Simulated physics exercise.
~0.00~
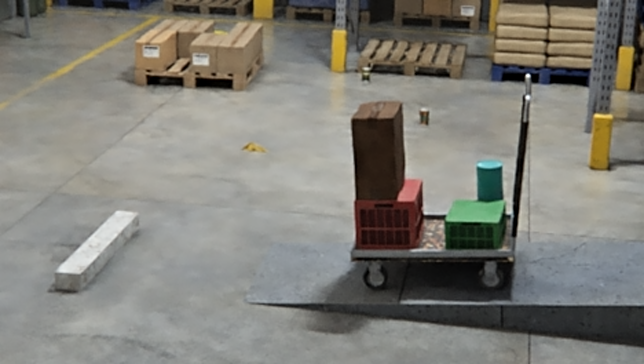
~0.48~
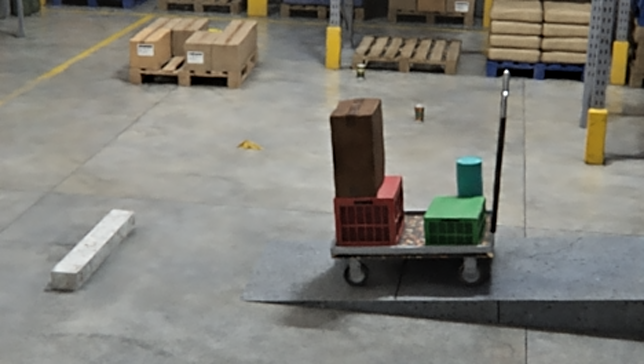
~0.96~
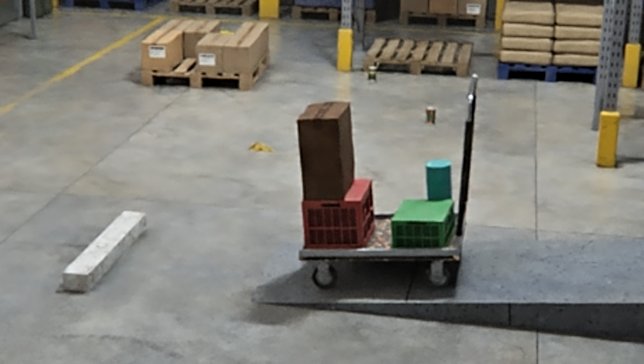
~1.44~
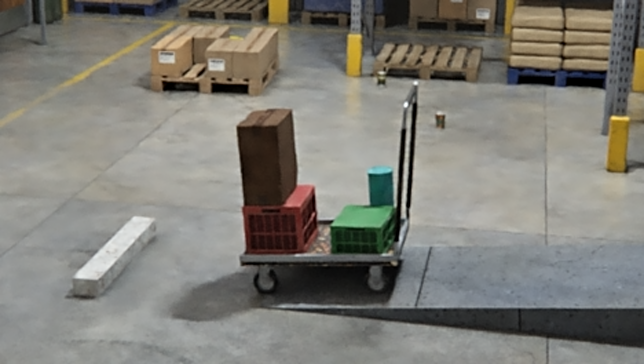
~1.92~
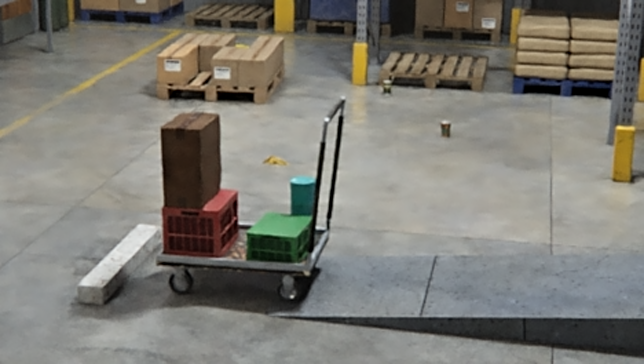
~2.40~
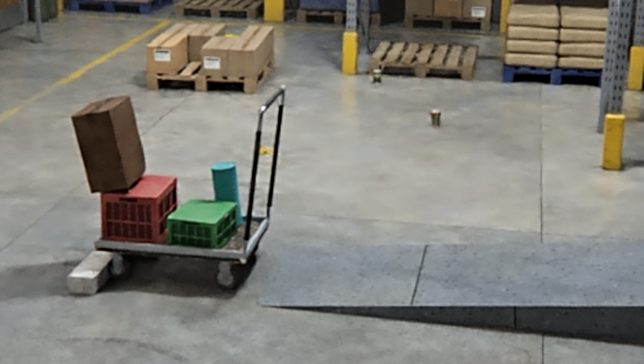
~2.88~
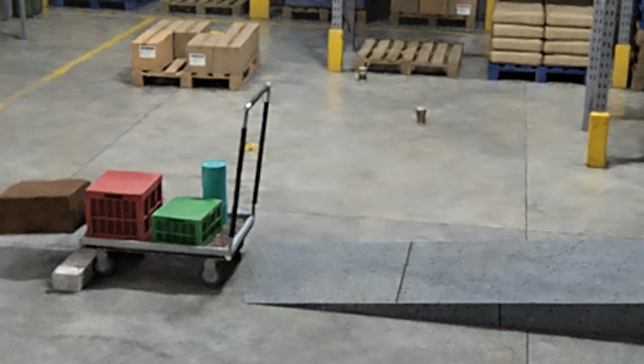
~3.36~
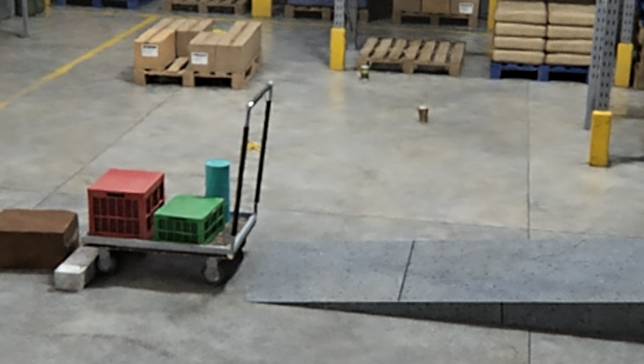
Flat trolley rolling left down a ramp and stopping at a kerb, brown box toppling off ahead, crates and turquoise canister staying aboard.
